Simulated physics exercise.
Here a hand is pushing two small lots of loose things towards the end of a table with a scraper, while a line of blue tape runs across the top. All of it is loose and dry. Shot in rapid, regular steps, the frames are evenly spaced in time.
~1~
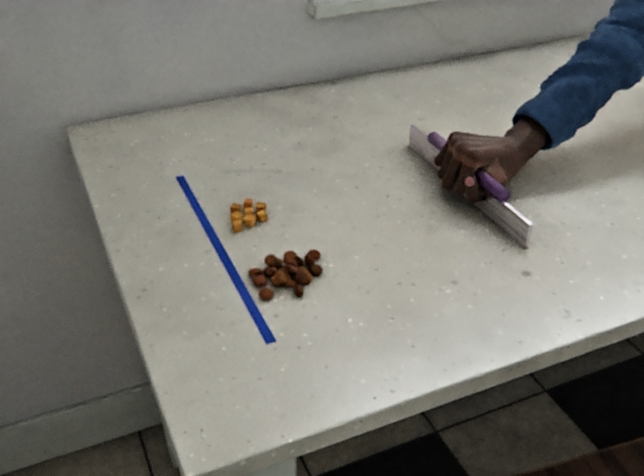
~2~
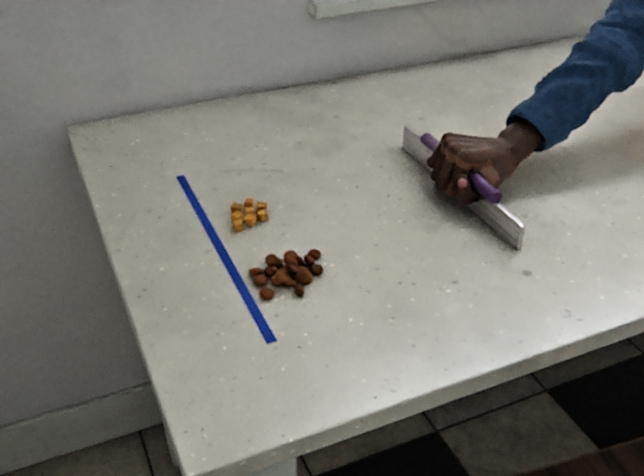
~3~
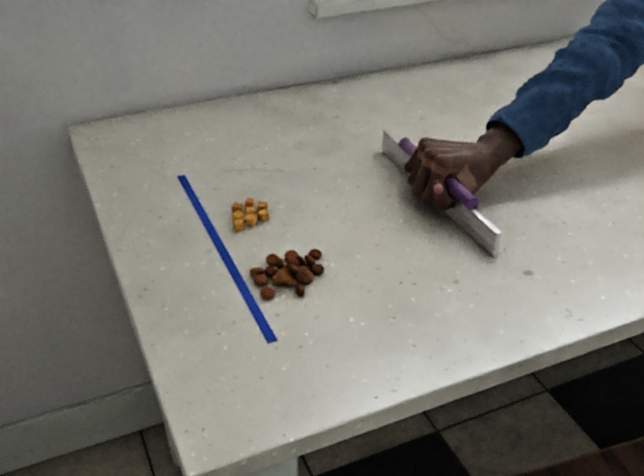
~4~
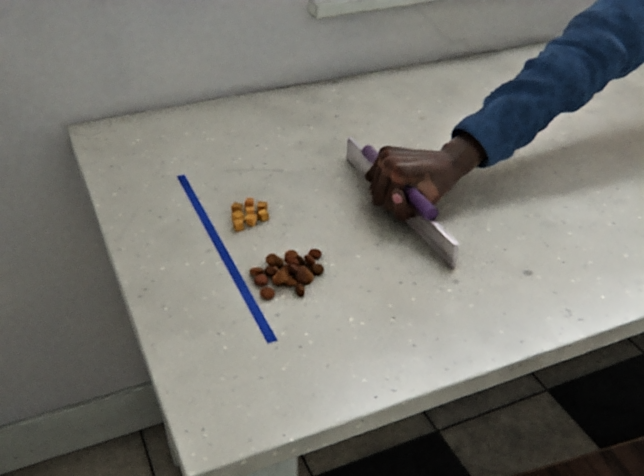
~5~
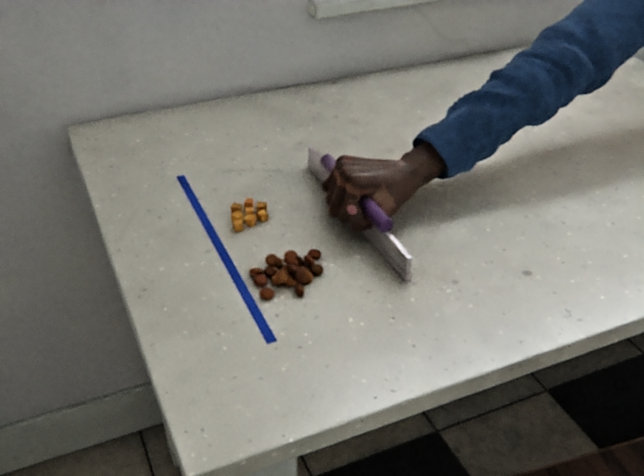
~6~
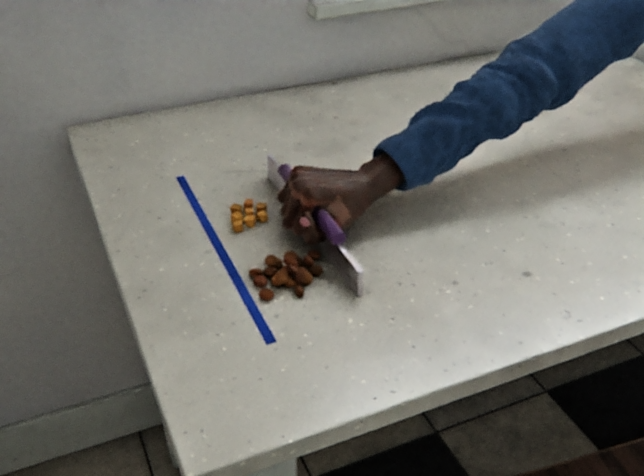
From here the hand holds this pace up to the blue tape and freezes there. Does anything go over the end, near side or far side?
The near portion loses some over the edge, the far portion loses some over the edge.
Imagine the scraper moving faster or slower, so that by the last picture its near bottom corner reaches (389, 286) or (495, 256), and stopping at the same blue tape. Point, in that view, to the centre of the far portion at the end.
Its middle ends up close to (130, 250) the first time, and close to (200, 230) the second time.
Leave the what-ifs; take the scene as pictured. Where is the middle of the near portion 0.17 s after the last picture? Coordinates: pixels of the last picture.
It will be centred somewhere around (183, 296).
Then, 0.07 s after the last picture, scraper still moving, near (253, 219); near portion all on the table, its front near (219, 279); far portion all on the table, its front near (221, 235).
Then, 0.17 s after the last picture, scraper stopped at the blue tape; near portion all on the table, its front near (132, 297); far portion all on the table, its front near (150, 268).
Then, 0.45 s after the last picture, scraper stopped at the blue tape; near portion about two thirds over the edge; far portion most over the edge.
At rest, scraper stopped at the blue tape; near portion about two thirds over the edge; far portion most over the edge.
